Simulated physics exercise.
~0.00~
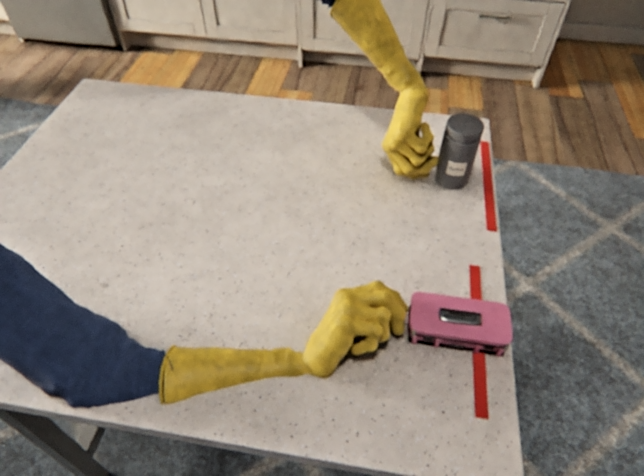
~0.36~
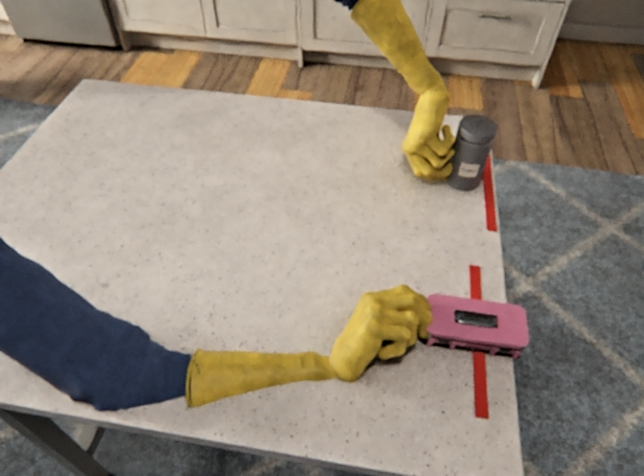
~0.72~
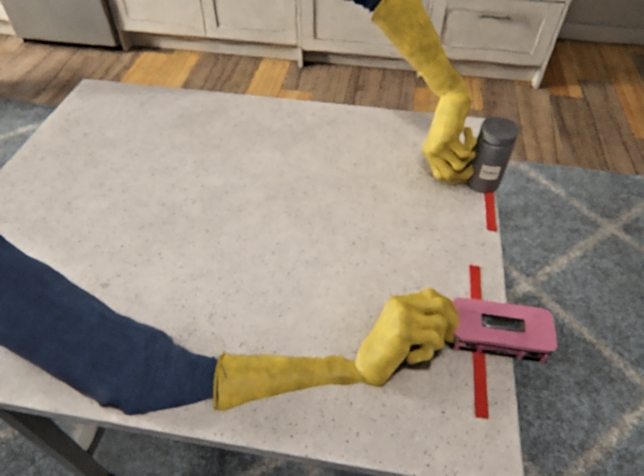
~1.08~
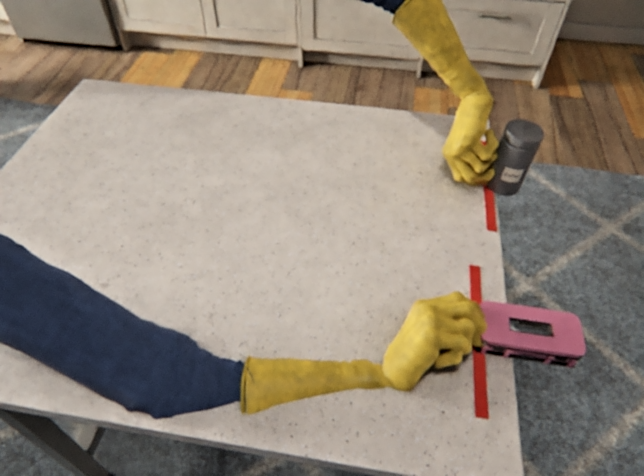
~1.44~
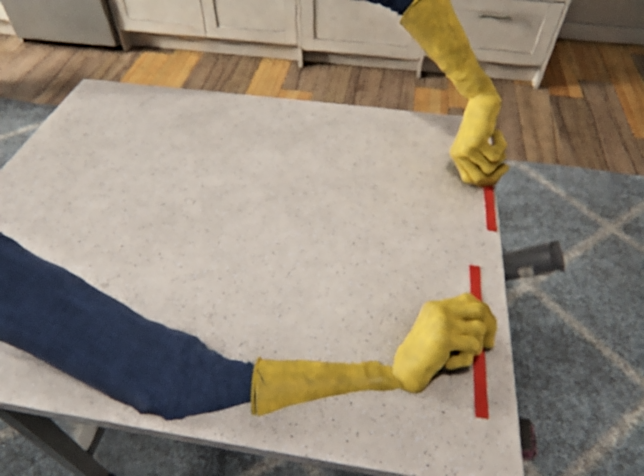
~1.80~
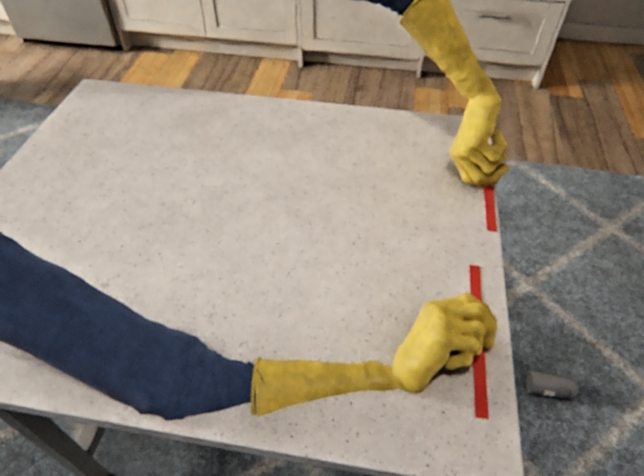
On a speckled tabletop, yellow-gloved hands pushing a pink case and grey jar rightward past red tape until both fall off the edge.
